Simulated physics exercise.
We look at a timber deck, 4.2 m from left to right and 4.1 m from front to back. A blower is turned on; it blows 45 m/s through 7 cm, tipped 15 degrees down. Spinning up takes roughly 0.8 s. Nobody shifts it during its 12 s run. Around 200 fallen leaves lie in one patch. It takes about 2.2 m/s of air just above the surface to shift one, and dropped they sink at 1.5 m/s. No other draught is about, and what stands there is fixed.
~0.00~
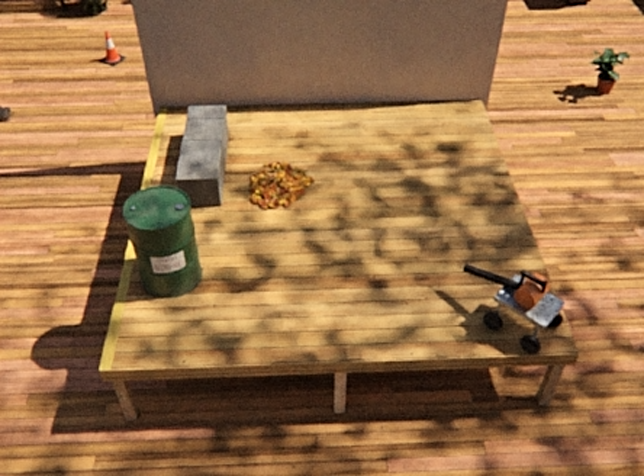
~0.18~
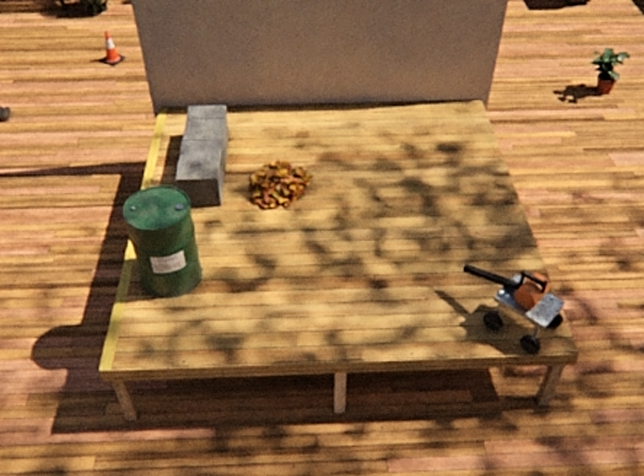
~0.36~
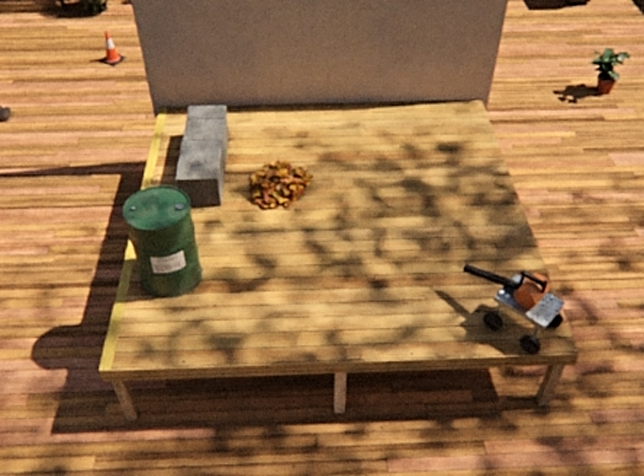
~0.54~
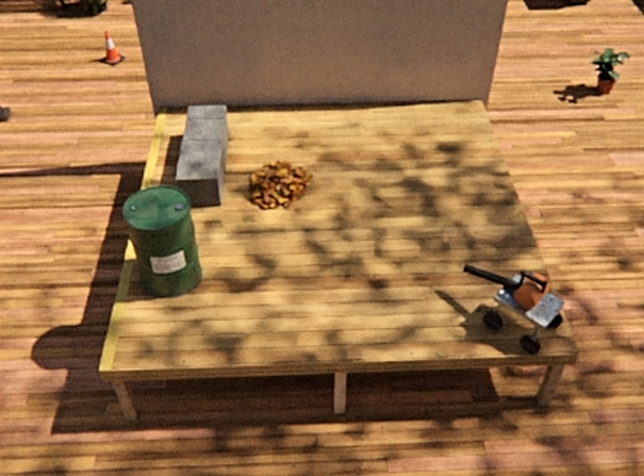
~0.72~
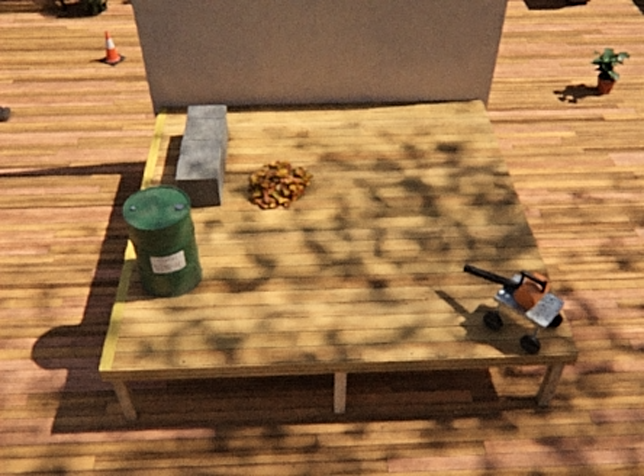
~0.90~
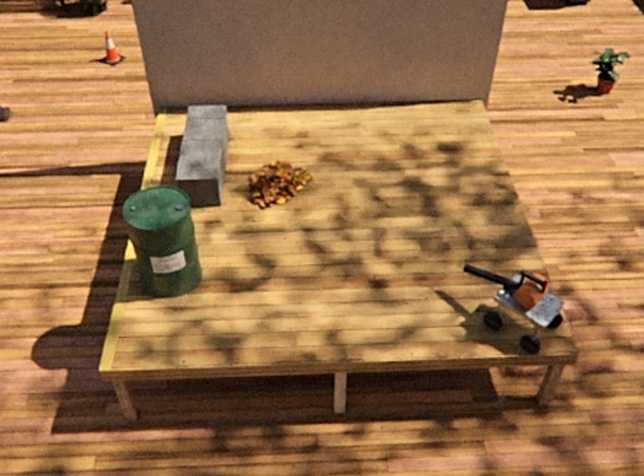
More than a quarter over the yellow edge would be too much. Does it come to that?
As for a quarter going over the yellow edge: Yes.
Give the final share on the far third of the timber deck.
About 10 %.
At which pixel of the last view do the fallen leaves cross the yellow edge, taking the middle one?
At about (159, 111).
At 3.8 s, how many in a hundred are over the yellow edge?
Some 60 per cent.
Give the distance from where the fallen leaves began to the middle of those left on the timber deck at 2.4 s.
Roughly 1.8 m.
After 2.4 s, 97 % are on the move or not yet settled, 34 % are over the yellow edge; the middle of those still in play is near (222, 104).
After 3.8 s, 49 % are on the move or not yet settled, 62 % are over the yellow edge; the middle of those still in play is near (221, 105).
After 6.6 s, 14 % are on the move or not yet settled, 85 % are over the yellow edge; the middle of those still in play is near (235, 103).
After 12.0 s, at the end, 91 % are over the yellow edge.
